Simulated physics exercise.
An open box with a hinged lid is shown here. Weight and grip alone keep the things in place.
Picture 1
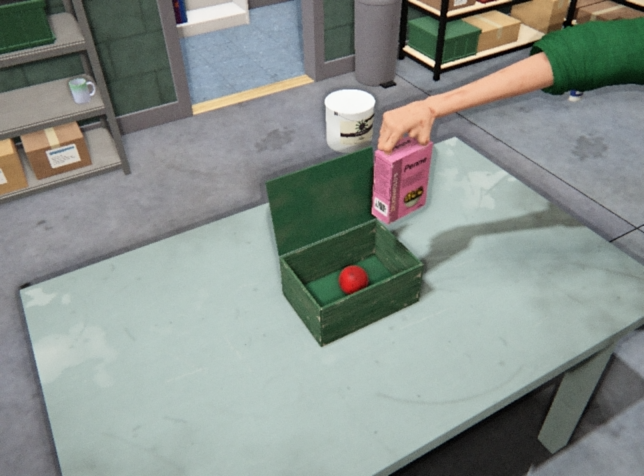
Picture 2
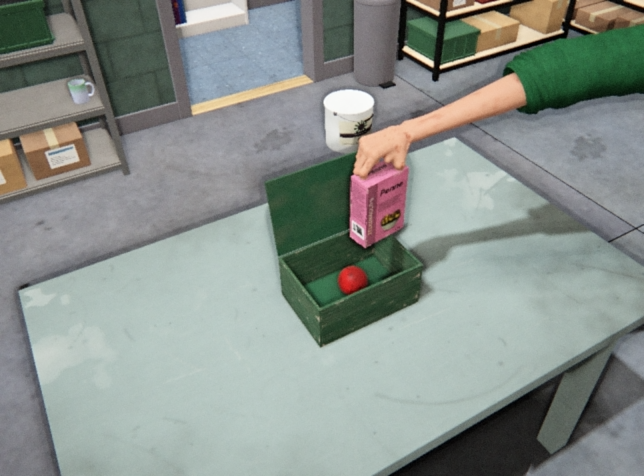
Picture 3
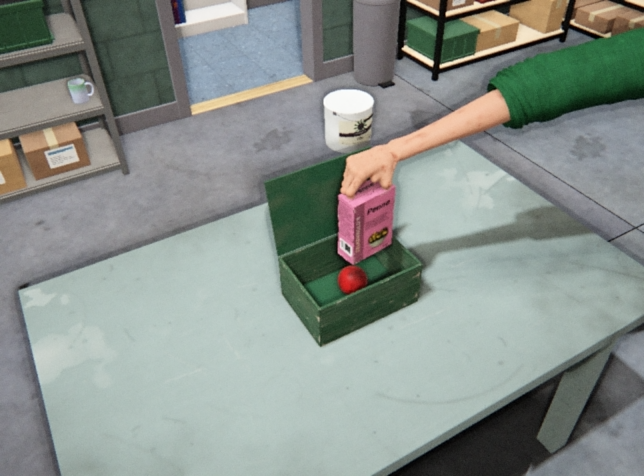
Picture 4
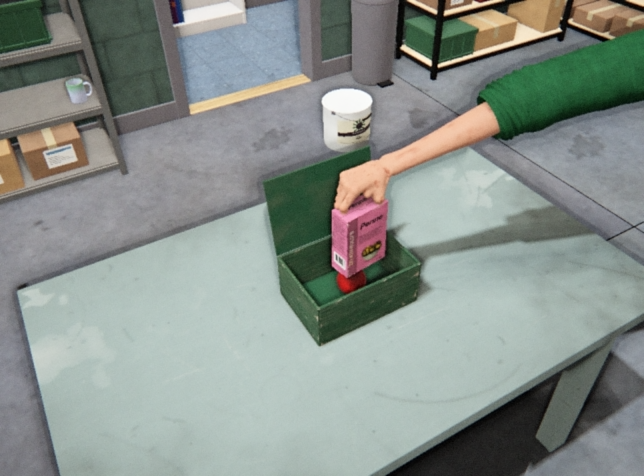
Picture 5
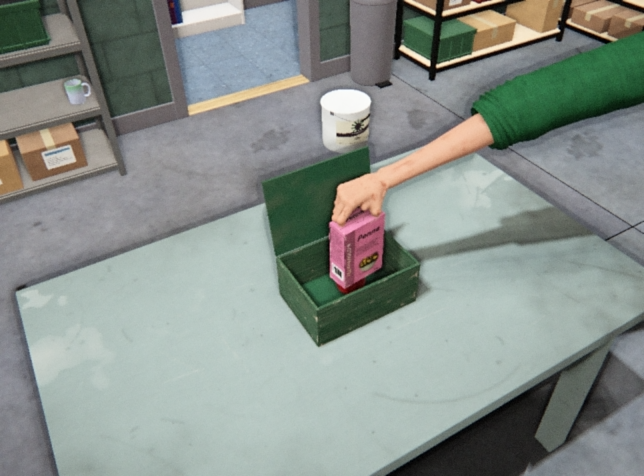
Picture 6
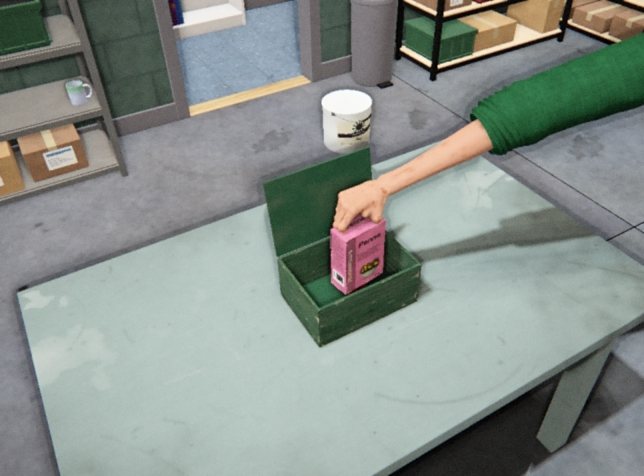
A hand in a green sleeve lowered a pink packet leftward and down into an open green box on a table, covering the red ball inside from view, and kept hold of it.
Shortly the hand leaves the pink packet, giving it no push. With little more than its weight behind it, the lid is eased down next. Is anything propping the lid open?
Yes.
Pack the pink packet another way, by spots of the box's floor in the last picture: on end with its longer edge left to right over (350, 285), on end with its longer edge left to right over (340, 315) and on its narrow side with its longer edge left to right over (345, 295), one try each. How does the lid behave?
In the first case it stays ajar; in the second case it will not close; in the third case it stays ajar.
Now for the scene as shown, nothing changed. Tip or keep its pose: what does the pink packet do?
Looking at the last picture, the pink packet sits at an angle.
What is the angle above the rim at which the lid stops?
Near 20°.
Then, 0.40 s later than the last frame, pink packet tilted by 58° near (364, 268); red ball moved a little.
Then, 1.40 s later than the last frame, lid 72° above the rim; pink packet tilted by 58° near (365, 268); red ball moved a little.
Then, 1.80 s later than the last frame, lid 41° above the rim; pink packet tilted by 58° near (365, 268); red ball moved a little.
Then, 2.30 s later than the last frame, lid 20° above the rim; pink packet tilted by 50° near (365, 270); red ball moved about its own width.
When it is over, lid 20° above the rim; lying over in the box, pink packet; moved from the start, red ball. End places, in pixels of the last picture, pink packet near (365, 270).
